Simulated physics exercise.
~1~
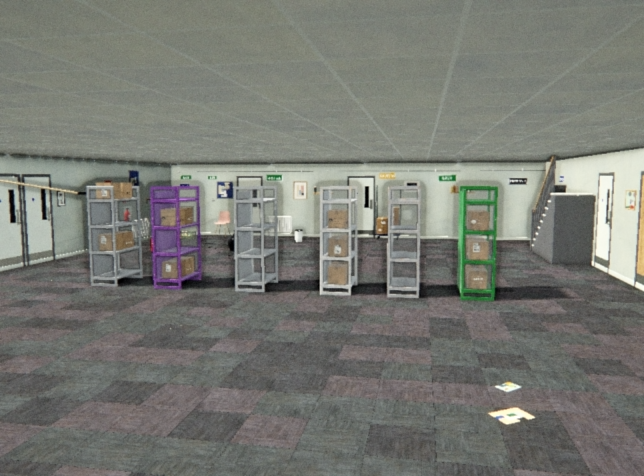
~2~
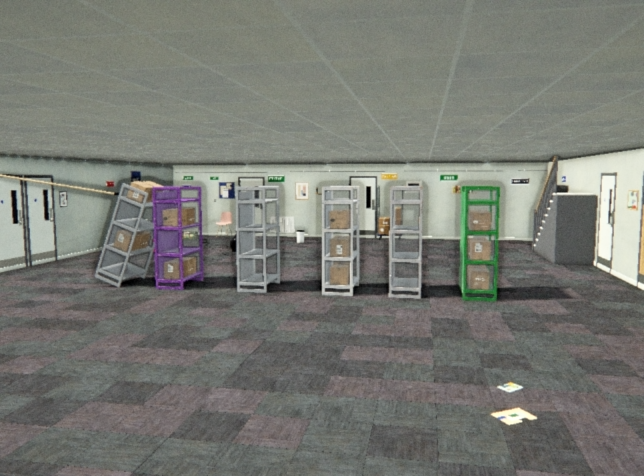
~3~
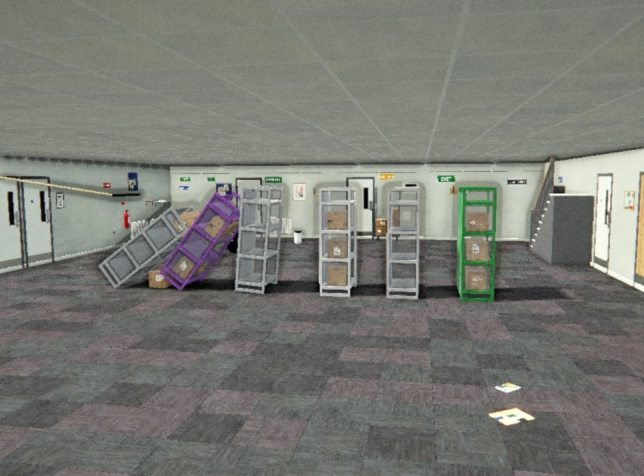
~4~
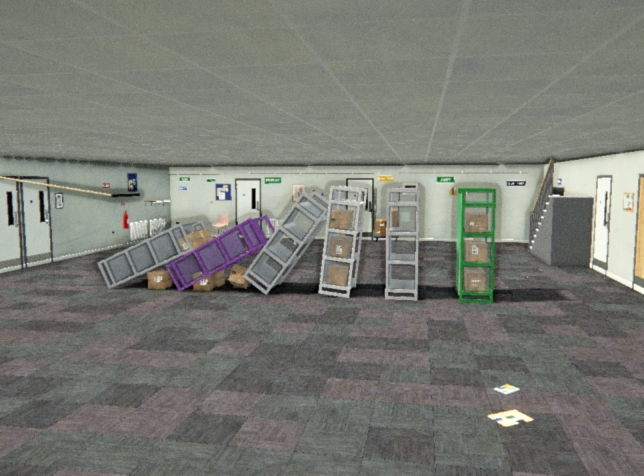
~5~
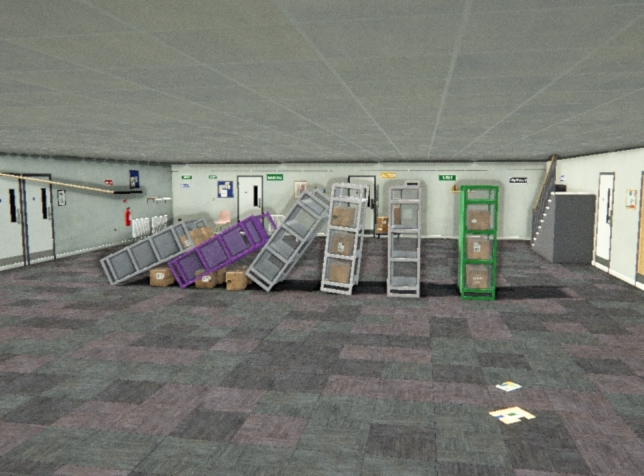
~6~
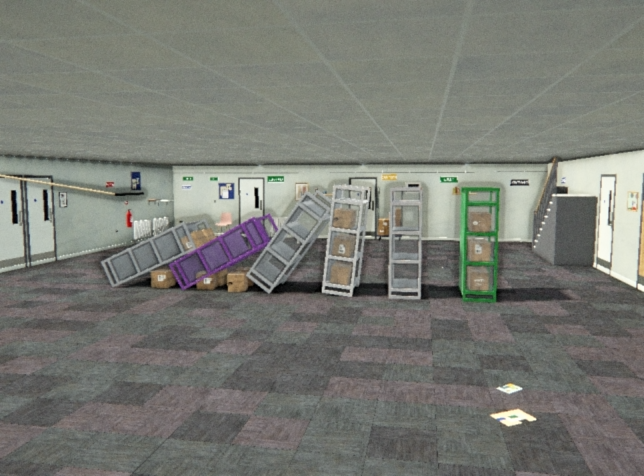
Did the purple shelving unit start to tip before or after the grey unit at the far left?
The purple unit started to tip after the grey unit at the far left, which was already leaning while the purple one still stood upright.
